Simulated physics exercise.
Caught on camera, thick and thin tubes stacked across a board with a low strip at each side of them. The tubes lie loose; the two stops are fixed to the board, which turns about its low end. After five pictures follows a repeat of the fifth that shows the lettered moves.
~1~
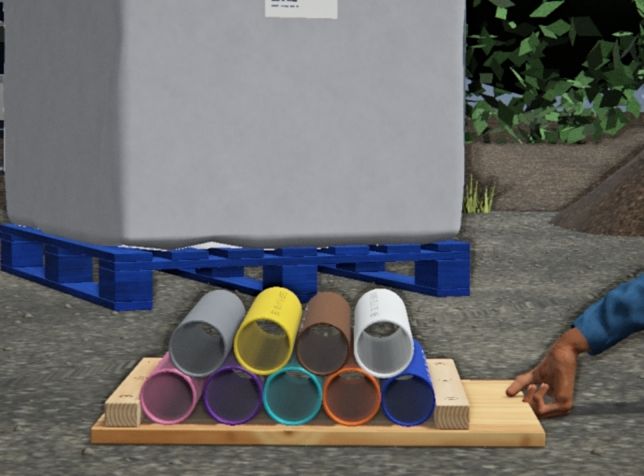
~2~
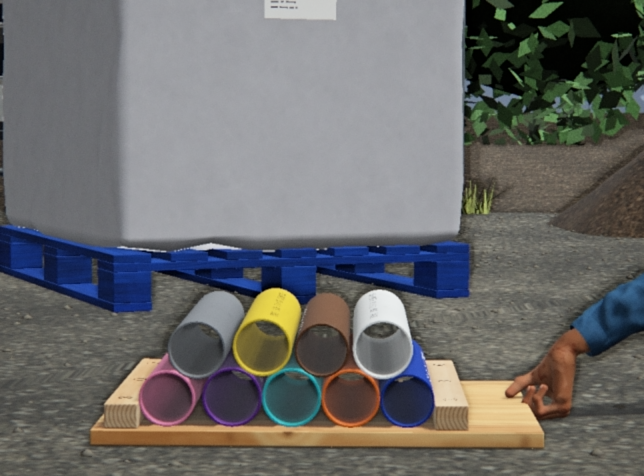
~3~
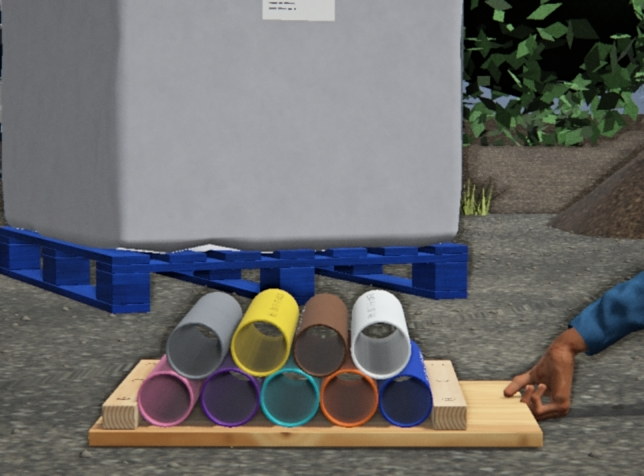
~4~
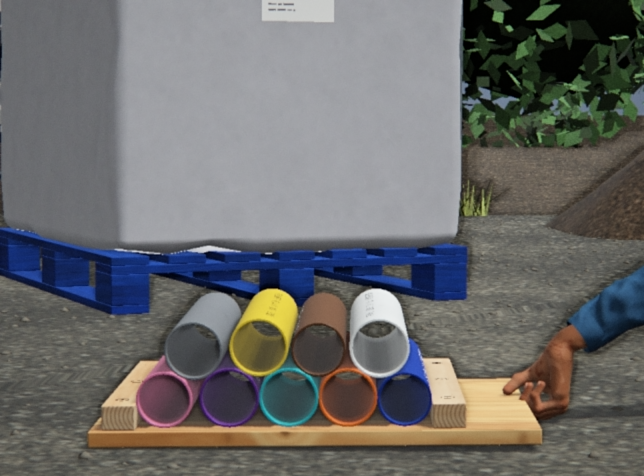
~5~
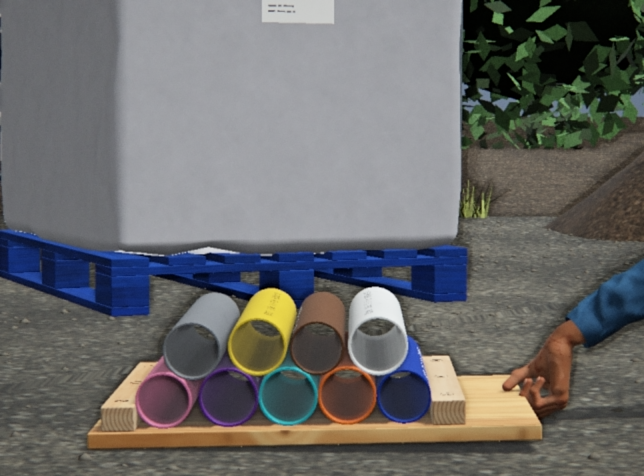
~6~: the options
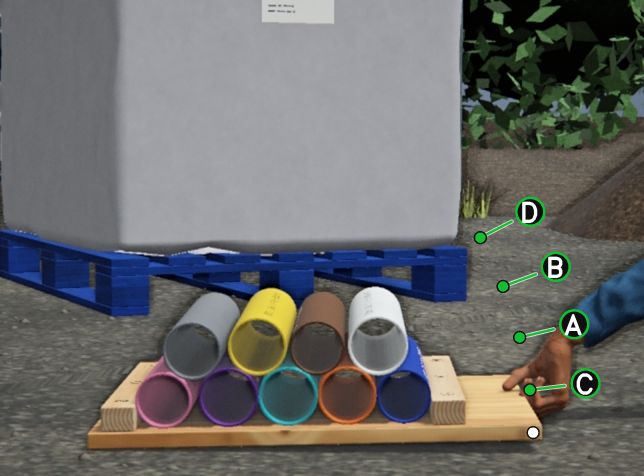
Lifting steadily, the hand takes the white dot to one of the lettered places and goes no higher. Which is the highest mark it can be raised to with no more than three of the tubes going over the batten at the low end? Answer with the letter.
Mark D is as high as it can go.
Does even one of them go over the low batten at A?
No, at A.
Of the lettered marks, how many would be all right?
Four of the four.
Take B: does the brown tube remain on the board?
The brown tube: Yes.
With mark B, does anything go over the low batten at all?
No, at B.
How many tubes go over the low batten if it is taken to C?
At C the number is none.
On the marked copy, A at (519, 337); B at (503, 286); C at (530, 390); D at (480, 238); the white dot at (533, 433).
With D. Early on, board at 16°.
Further on, board at 28°.
At the end, board at 28°, one over the low batten (grey).
As for the rest, A none over the low batten; B none over the low batten; C none over the low batten.
